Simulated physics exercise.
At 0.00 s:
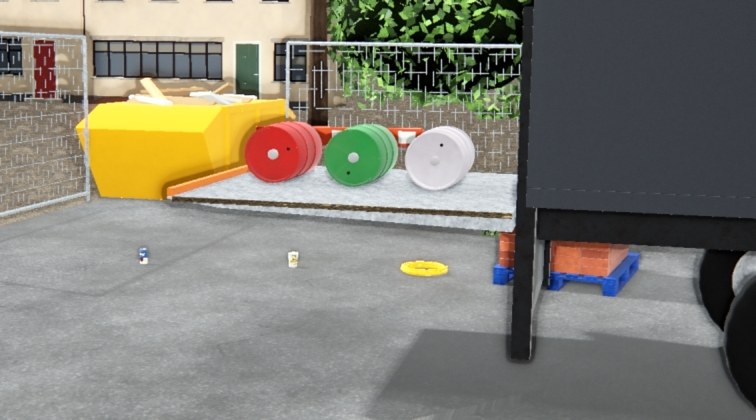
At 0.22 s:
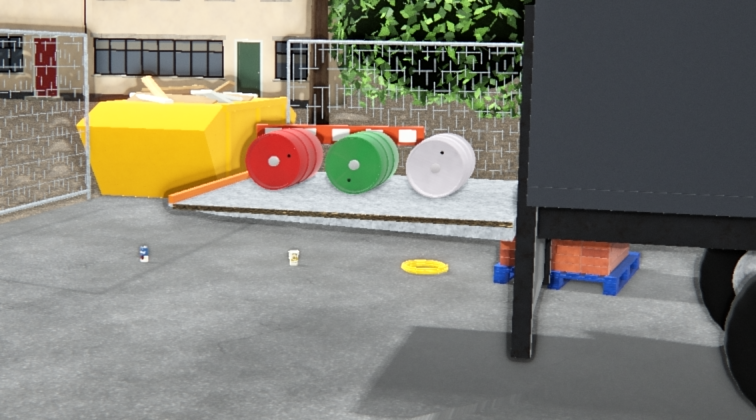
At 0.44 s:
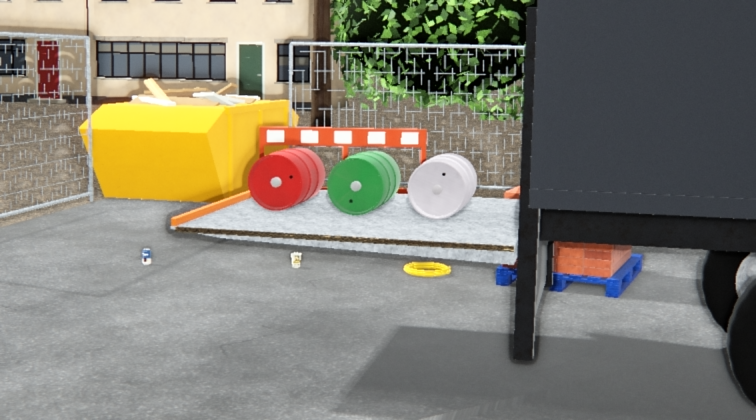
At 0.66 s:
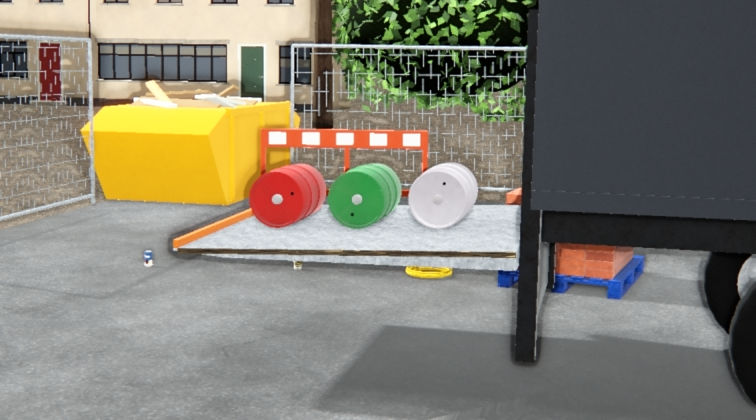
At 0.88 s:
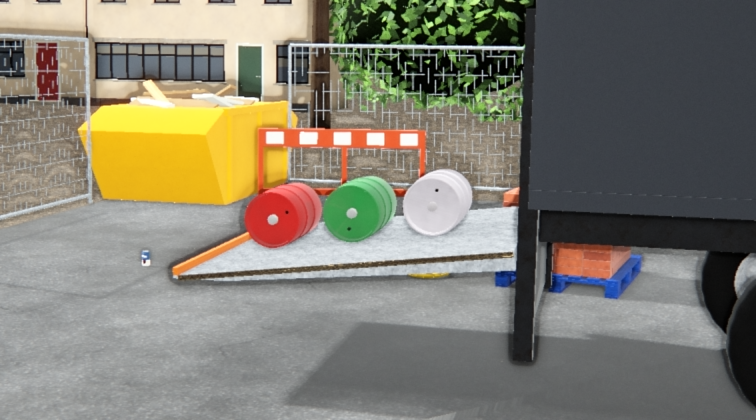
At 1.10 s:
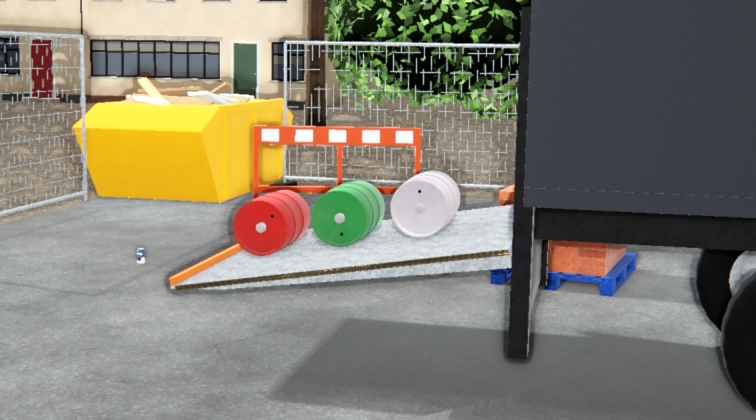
In a fenced yard beside a dark lorry, a raised lift plate carries three kegs, red, green and white, lying in a row. The plate lowers a little, then its left end dips into a growing slope, and the kegs shift slightly left and downward with it.
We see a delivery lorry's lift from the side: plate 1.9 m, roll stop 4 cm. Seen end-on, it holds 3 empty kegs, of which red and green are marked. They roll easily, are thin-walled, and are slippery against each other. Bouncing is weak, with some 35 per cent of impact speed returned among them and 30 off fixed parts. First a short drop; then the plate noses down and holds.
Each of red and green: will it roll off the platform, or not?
Verdict: Red does so; green does so.
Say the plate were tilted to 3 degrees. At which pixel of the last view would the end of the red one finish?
Around pixel (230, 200).
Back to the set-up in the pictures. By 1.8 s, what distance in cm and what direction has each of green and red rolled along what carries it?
Green 45 left, red 30 left.
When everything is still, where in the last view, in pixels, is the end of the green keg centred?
I'd say somewhere close to (180, 318).
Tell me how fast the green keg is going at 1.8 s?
0.3 m/s, give or take.
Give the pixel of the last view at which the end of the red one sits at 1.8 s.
I'd put it somewhere around (218, 227) in that view.
By 1.8 s, red is on the plate, 5 cm from the stop, rolling left; green is on the plate, 40 cm from the stop, rolling left; 0 of 3 are off.
By 2.7 s, red is off the lift, on the ground; green is over the stop and falling; 2 of 3 are off.
Finally (5.9 s), red is off the lift, on the ground; green is off the lift, on the ground; 3 of 3 are off.
